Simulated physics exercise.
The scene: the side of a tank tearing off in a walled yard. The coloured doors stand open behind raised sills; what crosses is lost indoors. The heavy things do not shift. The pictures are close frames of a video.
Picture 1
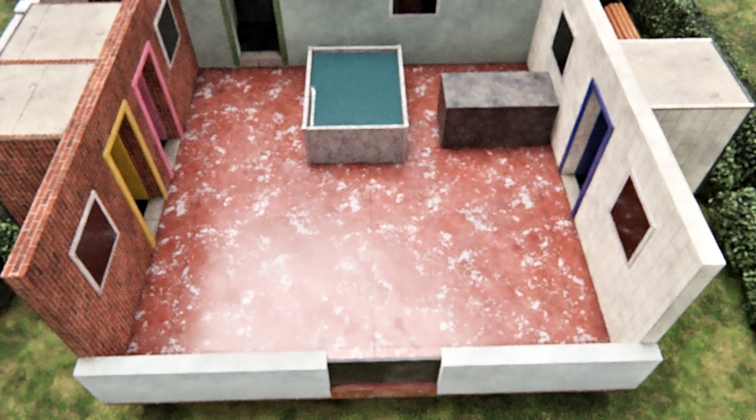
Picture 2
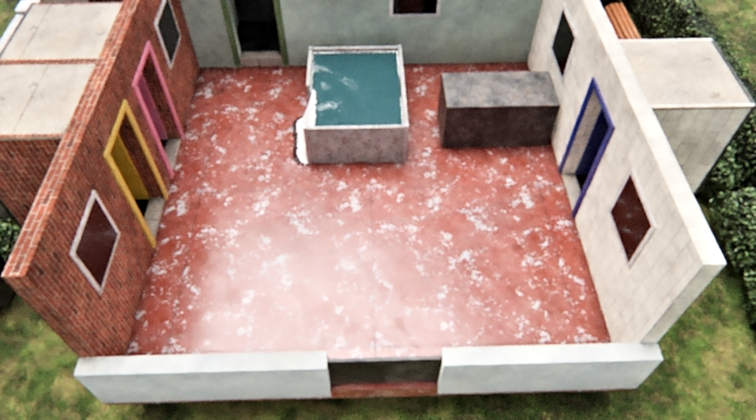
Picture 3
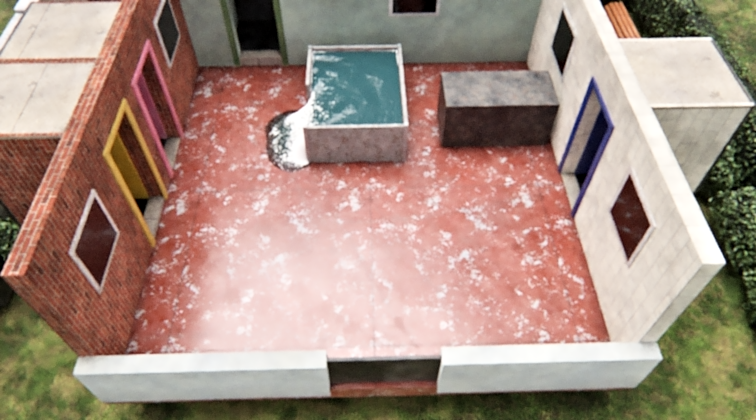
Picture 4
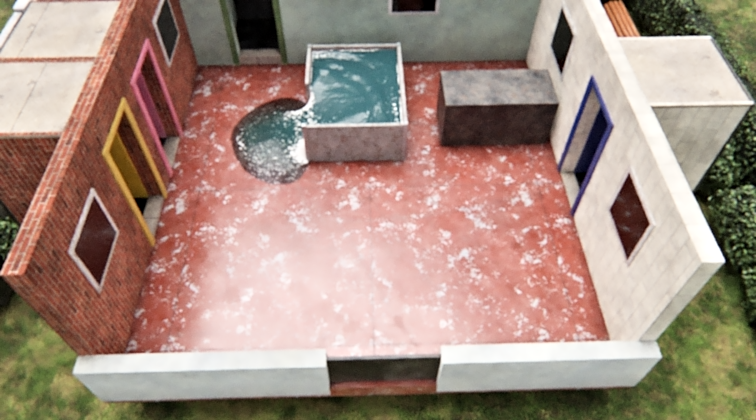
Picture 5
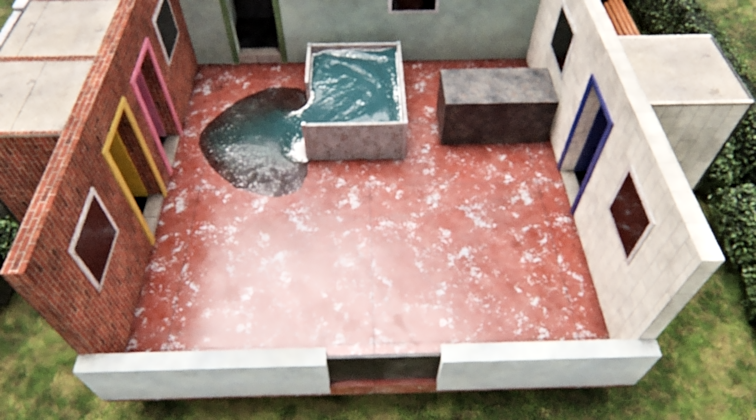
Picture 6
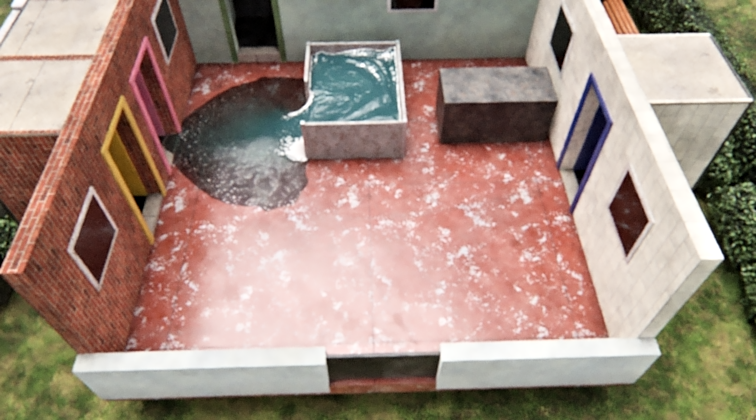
A walled yard with a red floor mottled in white is seen from high above its low white front wall, the view nearly still. An open tank of teal water stands near the back beside a dark grey block, with pink and yellow doorways in the left brick wall and a blue one at right. Water bursts from the tank's left side and spreads leftward in a widening, dark rounded sheet, reaching near the pink doorway.
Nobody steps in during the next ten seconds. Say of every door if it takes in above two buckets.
In the end: The yellow door lets in a lot; the pink door lets in a lot; the green door admits no more than that; the blue door admits no more than that.
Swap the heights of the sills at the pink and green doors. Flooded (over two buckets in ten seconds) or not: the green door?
Green door takes more.
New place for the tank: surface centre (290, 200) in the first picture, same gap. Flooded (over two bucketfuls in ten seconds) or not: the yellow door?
Yellow door is over.
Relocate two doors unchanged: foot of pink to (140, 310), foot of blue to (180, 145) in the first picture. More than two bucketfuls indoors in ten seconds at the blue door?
In short: Blue door takes more.
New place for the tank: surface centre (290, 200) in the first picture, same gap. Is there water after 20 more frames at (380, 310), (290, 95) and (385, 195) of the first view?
As listed: Wet, under water, free of water.
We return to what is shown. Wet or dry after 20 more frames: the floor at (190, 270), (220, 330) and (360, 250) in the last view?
One after the other: Flooded, awash, no water.
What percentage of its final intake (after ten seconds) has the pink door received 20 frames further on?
Some 60 per cent.
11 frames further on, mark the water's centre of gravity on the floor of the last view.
Roughly at (296, 131).
A moment on, water covers 20 % of the floor; the yellow door under two buckets in, the pink door far over two buckets in, the green door wet at the sill, nothing in, the blue door not reached.
Next, water covers 30 % of the floor; the yellow door over two buckets in, the pink door far over two buckets in, the green door wet at the sill, nothing in, the blue door not reached.
Then, water covers 35 % of the floor; the yellow door over two buckets in, the pink door far over two buckets in, the green door wet at the sill, nothing in, the blue door not reached.
Later, water covers 65 % of the floor; the yellow door far over two buckets in, the pink door far over two buckets in, the green door wet at the sill, nothing in, the blue door not reached.
In the end, water covers 85 % of the floor; the yellow door far over two buckets in, the pink door far over two buckets in, the green door wet at the sill, nothing in, the blue door wet at the sill, nothing in.
